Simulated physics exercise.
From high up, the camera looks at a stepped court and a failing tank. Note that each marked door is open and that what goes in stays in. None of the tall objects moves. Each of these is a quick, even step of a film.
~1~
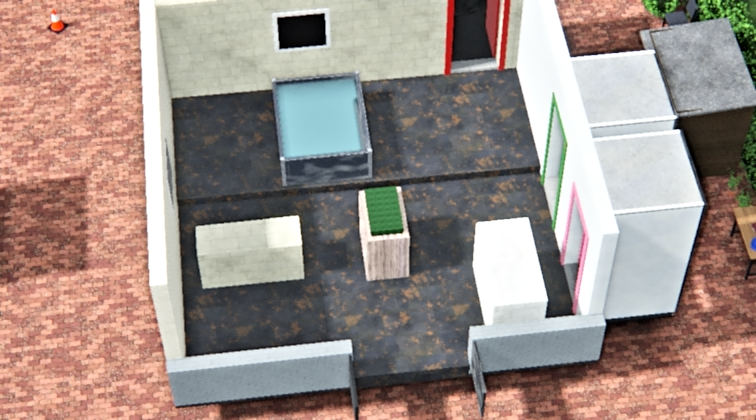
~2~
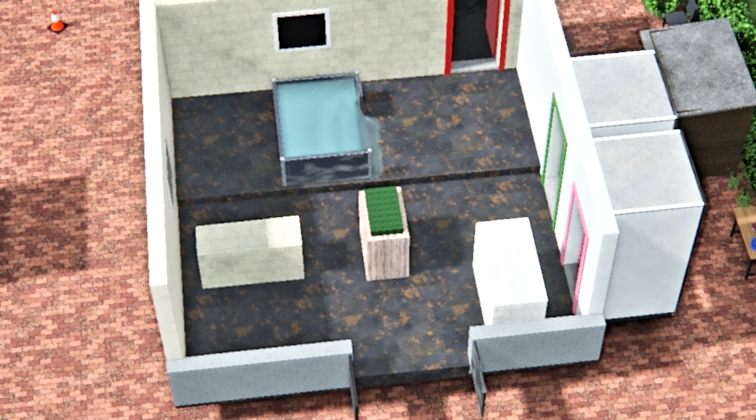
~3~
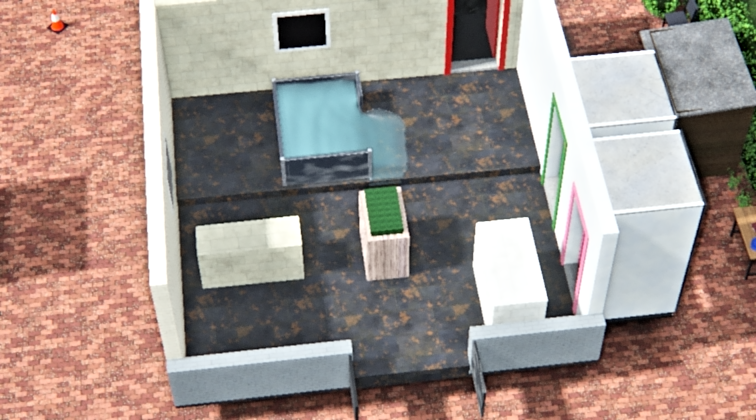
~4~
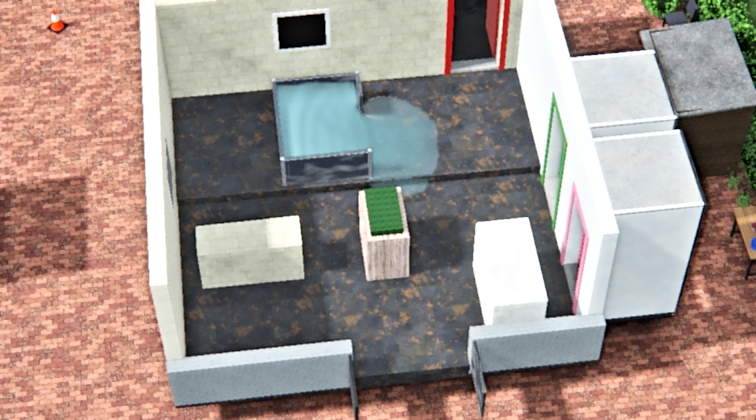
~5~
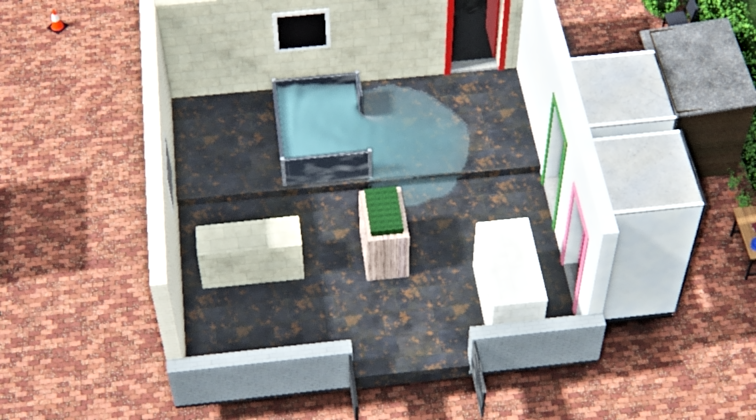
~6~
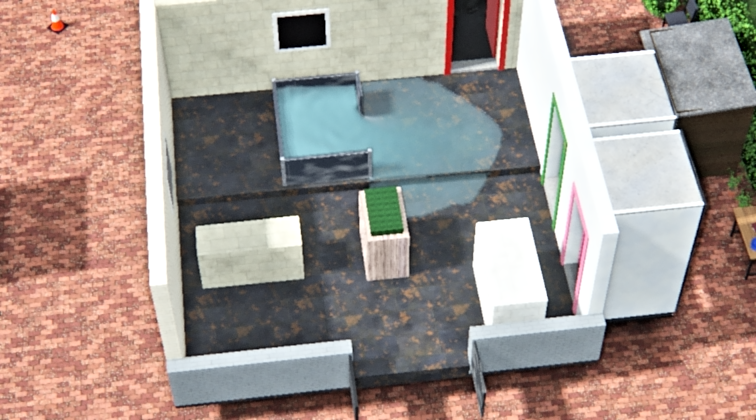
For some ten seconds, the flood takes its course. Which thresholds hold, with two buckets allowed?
The pink door surpasses two buckets, the red door surpasses two buckets, the green door does not surpass two buckets.
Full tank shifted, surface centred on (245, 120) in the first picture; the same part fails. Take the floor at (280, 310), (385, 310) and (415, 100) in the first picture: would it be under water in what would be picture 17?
Spared, spared, soaked.
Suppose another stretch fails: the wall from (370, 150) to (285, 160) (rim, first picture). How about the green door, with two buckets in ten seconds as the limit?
Well, I'd say the green door gets less.
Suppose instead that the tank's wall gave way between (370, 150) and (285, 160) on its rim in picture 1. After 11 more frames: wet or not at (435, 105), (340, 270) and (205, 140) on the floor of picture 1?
Sequence of results: Missed by the flood, reached by the flood, missed by the flood.
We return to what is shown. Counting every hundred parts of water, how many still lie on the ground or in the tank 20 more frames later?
Some 96 per cent has not gone.
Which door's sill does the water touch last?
Answer: The pink one.
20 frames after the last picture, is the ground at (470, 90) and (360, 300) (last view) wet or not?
Submerged, then untouched.
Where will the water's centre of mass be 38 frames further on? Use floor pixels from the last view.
Near pixel (454, 196).
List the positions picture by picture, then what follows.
The first picture shows still water in the open tank at (321, 118).
In the second picture, the front is at (366, 119), out from the gap at (364, 141).
In the third picture, the front is at (393, 117), out from the gap at (364, 142).
In the fourth picture, the front is at (430, 124), out from the gap at (364, 142).
In the fifth picture, water pours out at (364, 142) and has run to (460, 123).
In the sixth picture, the front is at (495, 128), out from the gap at (364, 142).
A moment on, water covers 30 % of the floor; the pink door not reached, the red door wet at the sill, nothing in, the green door wet at the sill, nothing in.
Next, water covers 35 % of the floor; the pink door wet at the sill, nothing in, the red door under two buckets in, the green door wet at the sill, nothing in.
Then, water covers 40 % of the floor; the pink door over two buckets in, the red door over two buckets in, the green door wet at the sill, nothing in.
Later, water covers 50 % of the floor; the pink door far over two buckets in, the red door over two buckets in, the green door wet at the sill, nothing in.
In the end, water covers 60 % of the floor; the pink door far over two buckets in, the red door far over two buckets in, the green door wet at the sill, nothing in.
